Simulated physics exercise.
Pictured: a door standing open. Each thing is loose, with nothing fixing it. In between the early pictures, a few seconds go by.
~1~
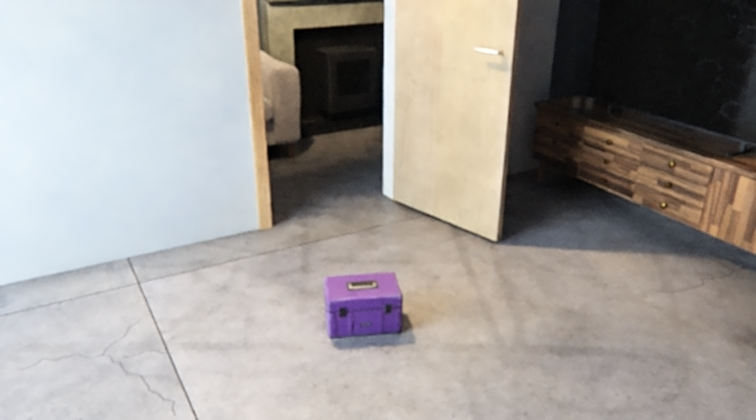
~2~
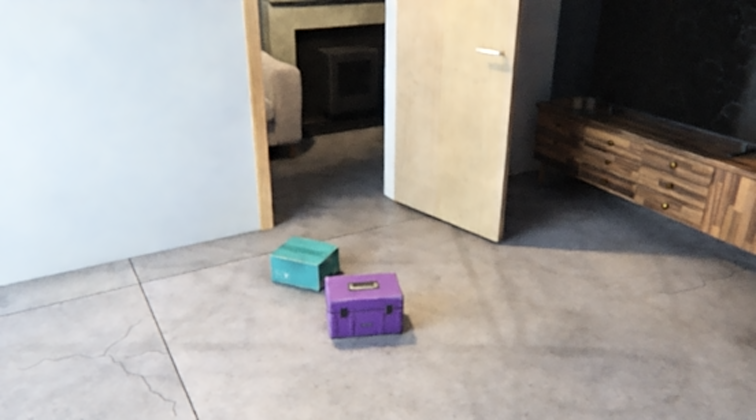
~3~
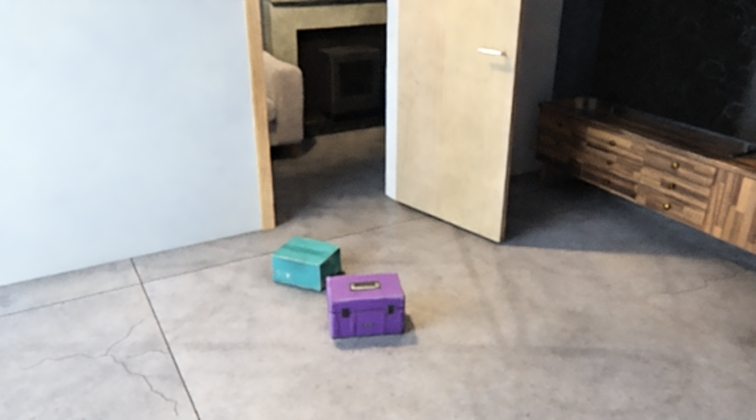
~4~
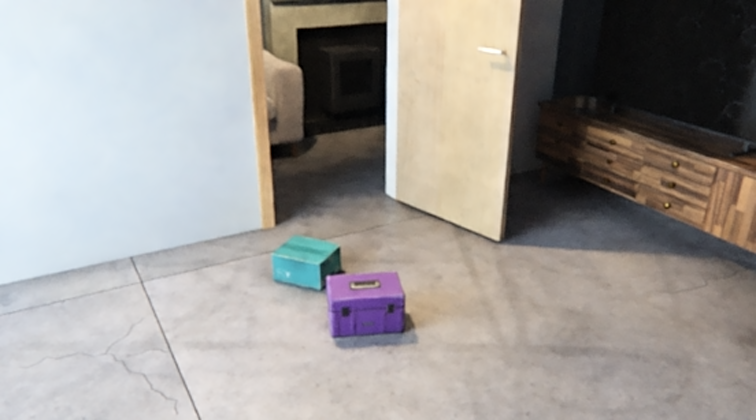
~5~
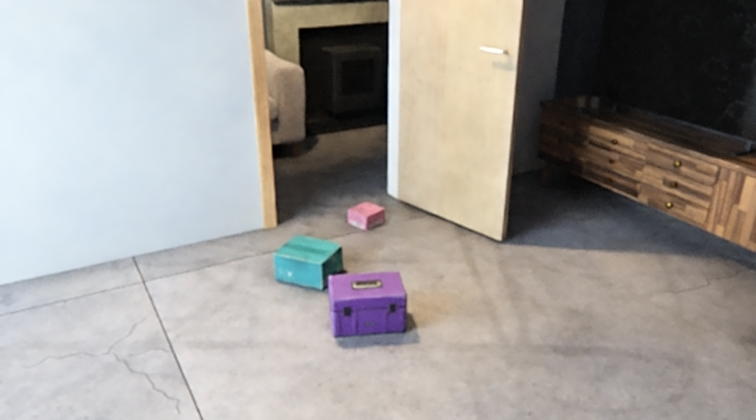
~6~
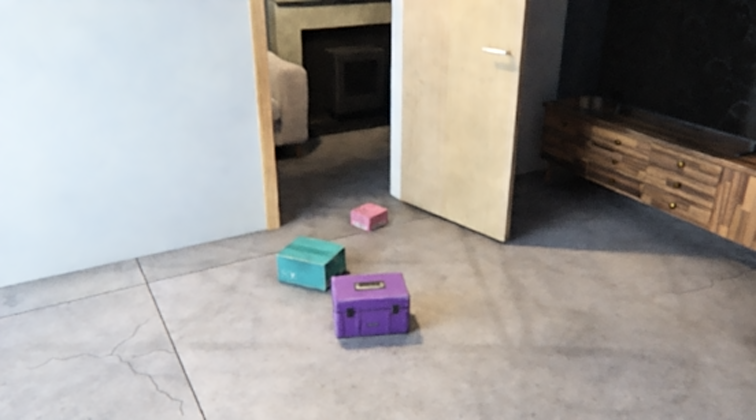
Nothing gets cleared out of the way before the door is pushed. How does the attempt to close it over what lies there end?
It ends with the door closed.
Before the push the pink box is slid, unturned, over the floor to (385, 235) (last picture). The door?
What you'd see next is that it swings to completion.
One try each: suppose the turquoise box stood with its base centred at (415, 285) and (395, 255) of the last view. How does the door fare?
In order, the door swings completely to, then swings completely to.
Then, 0.70 s on from there, open by 76°.
Then, 1.20 s on from there, open by 34°; pink box shifted a little near (357, 216).
Then, 1.40 s on from there, open by 15°; pink box shifted about its own width near (339, 211).
Then, 1.50 s on from there, open by 6°; pink box shifted well along near (332, 207).
In the end, open by 0°; moved from the start, pink box; the other 2 unmoved. At the end, from the last picture's camera, pink box near (325, 201).
